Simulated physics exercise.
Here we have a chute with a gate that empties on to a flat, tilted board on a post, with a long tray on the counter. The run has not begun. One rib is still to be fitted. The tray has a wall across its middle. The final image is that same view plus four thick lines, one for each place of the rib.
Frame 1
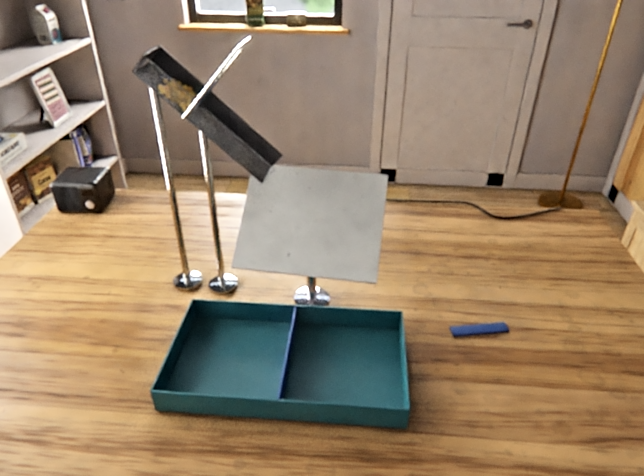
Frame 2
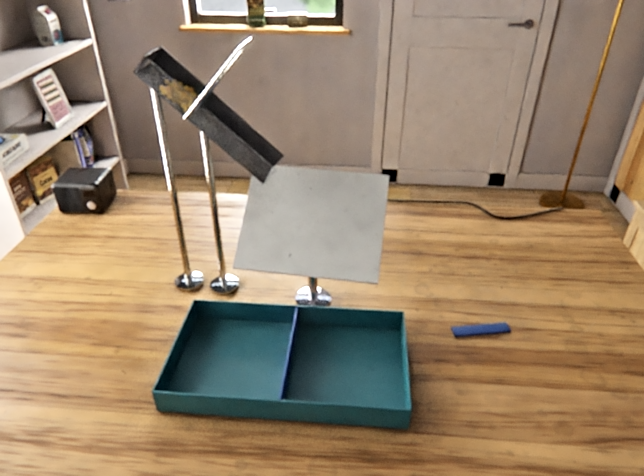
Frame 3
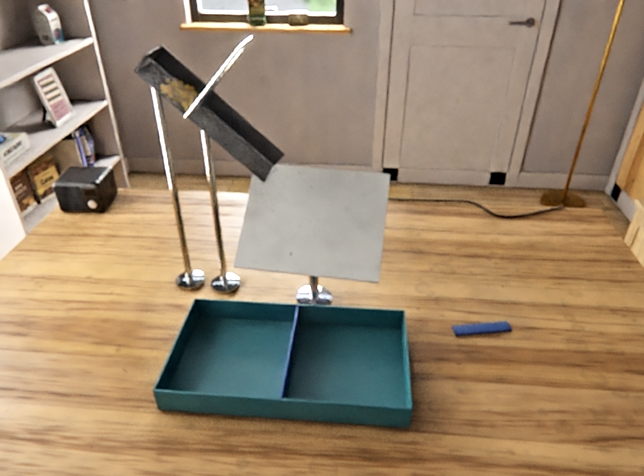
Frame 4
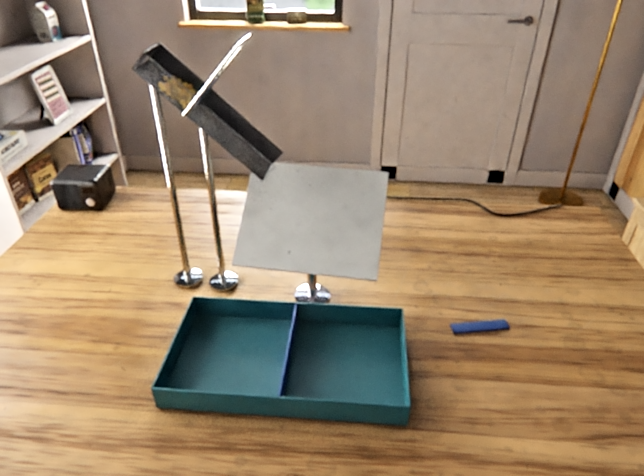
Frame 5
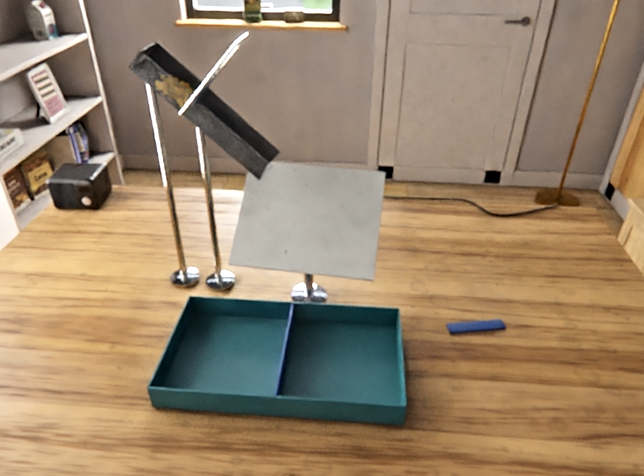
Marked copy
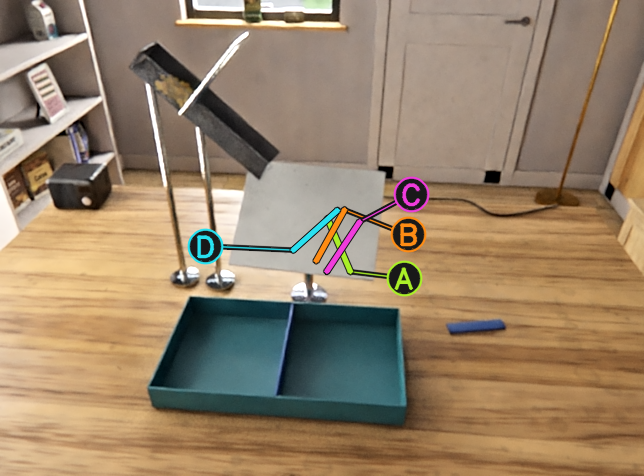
The clip opens on a dark, sloping chute held up by metal posts, a pale gate across it and tan pieces behind, above a tilted grey board and a divided teal tray on a wooden surface. The view shifts very slightly, but nothing in the setup moves, and the gate stays shut.
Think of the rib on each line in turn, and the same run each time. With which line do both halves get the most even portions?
Use line B.
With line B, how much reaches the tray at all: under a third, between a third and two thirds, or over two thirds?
It is over two thirds.
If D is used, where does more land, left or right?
Left.
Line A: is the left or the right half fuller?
More lands on the right.
On the marked copy, line A from (327, 218) to (350, 271); line B from (344, 209) to (316, 260); line C from (359, 221) to (326, 271); line D from (337, 210) to (293, 250).
With A, of what is caught, a small part in the left half, nearly all in the right.
With B, of what is caught, about half in the left half, about half in the right.
With C, of what is caught, a small part in the left half, most in the right.
With D, of what is caught, nearly all in the left half, a small part in the right.
